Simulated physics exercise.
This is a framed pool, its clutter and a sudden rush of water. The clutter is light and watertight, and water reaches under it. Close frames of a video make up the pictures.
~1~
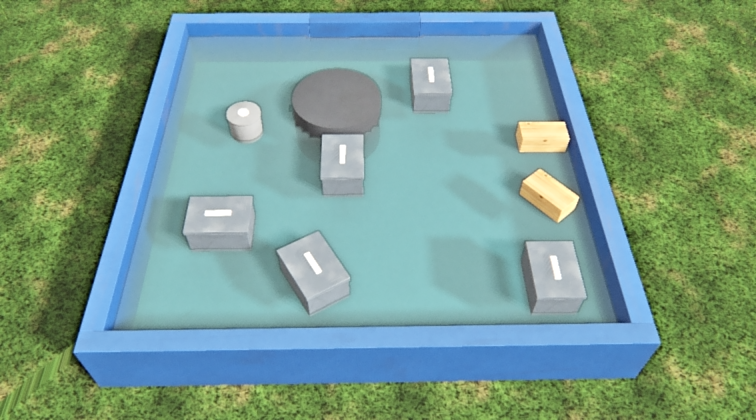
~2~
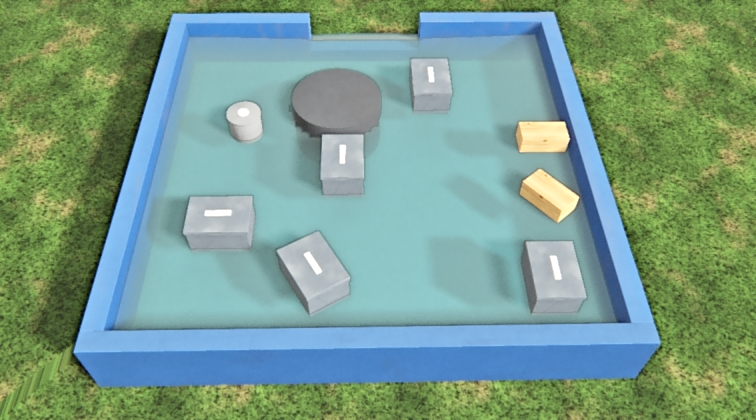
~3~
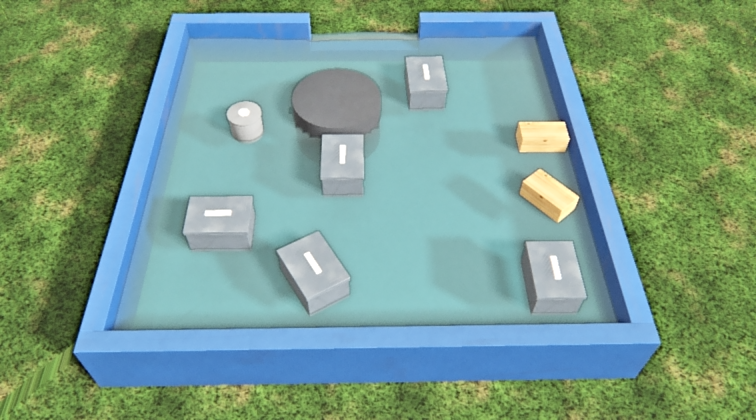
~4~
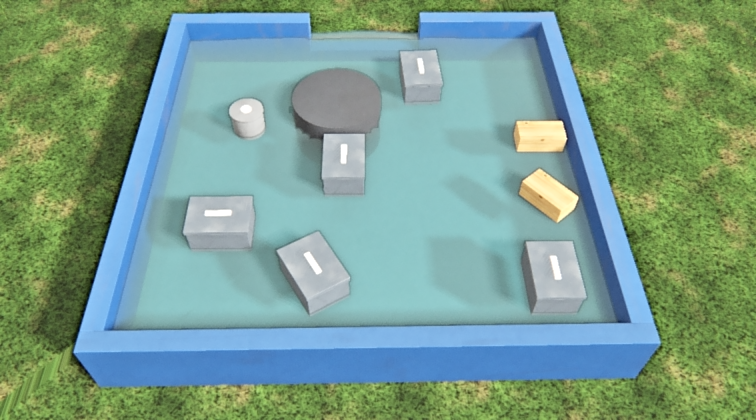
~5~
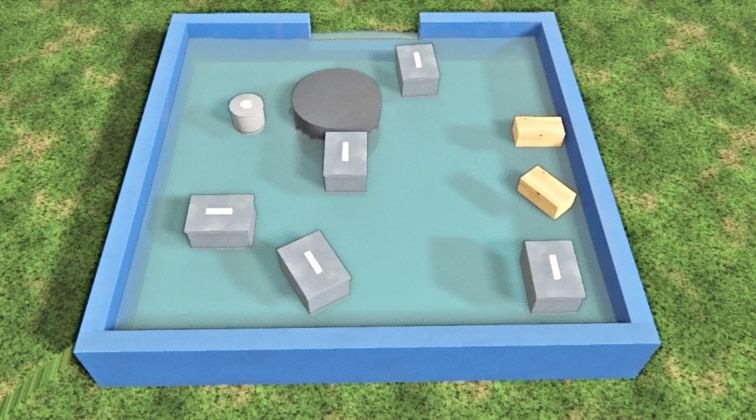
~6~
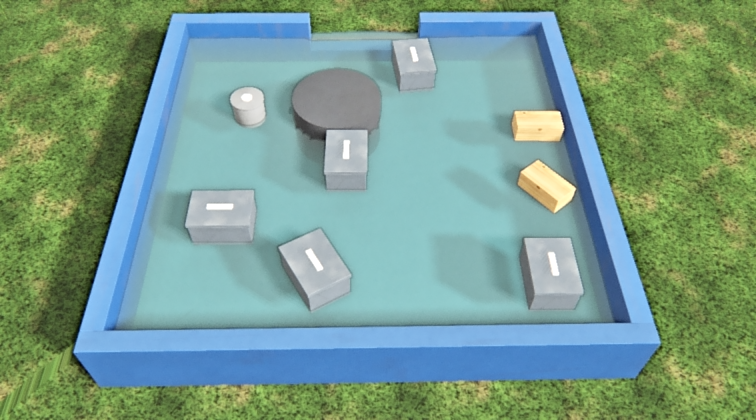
We see grey and wooden blocks floating in a blue-walled pool around a dark round platform; a section of the far wall opens, then the upper grey block drifts toward the gap and several others shift slightly the same way.
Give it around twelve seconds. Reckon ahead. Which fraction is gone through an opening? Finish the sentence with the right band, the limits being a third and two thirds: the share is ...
The share is under a third.
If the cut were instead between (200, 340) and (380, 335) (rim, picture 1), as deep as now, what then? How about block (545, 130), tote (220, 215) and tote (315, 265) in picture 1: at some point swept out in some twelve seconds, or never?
First never exits, second exits, third exits.
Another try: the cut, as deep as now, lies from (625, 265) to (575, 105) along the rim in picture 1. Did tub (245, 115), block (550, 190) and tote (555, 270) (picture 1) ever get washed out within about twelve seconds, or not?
Object one: Remains; object two: Leaves; object three: Leaves.
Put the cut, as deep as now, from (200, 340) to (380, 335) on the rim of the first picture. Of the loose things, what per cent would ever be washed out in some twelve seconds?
Some 20 in a hundred.
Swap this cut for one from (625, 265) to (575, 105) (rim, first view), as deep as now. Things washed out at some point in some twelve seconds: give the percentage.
Roughly 50 in a hundred.
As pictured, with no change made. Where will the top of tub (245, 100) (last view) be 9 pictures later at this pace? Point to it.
About (267, 70).
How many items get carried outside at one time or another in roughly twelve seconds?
Count: 1.
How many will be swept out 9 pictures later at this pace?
Total: 1.
A moment on, 0 of 8 are out; 8 afloat.
Next, 1 of 8 are out; 7 afloat.
Later, 1 of 8 are out; 7 afloat.
In the end, 1 of 8 are out; 7 afloat.
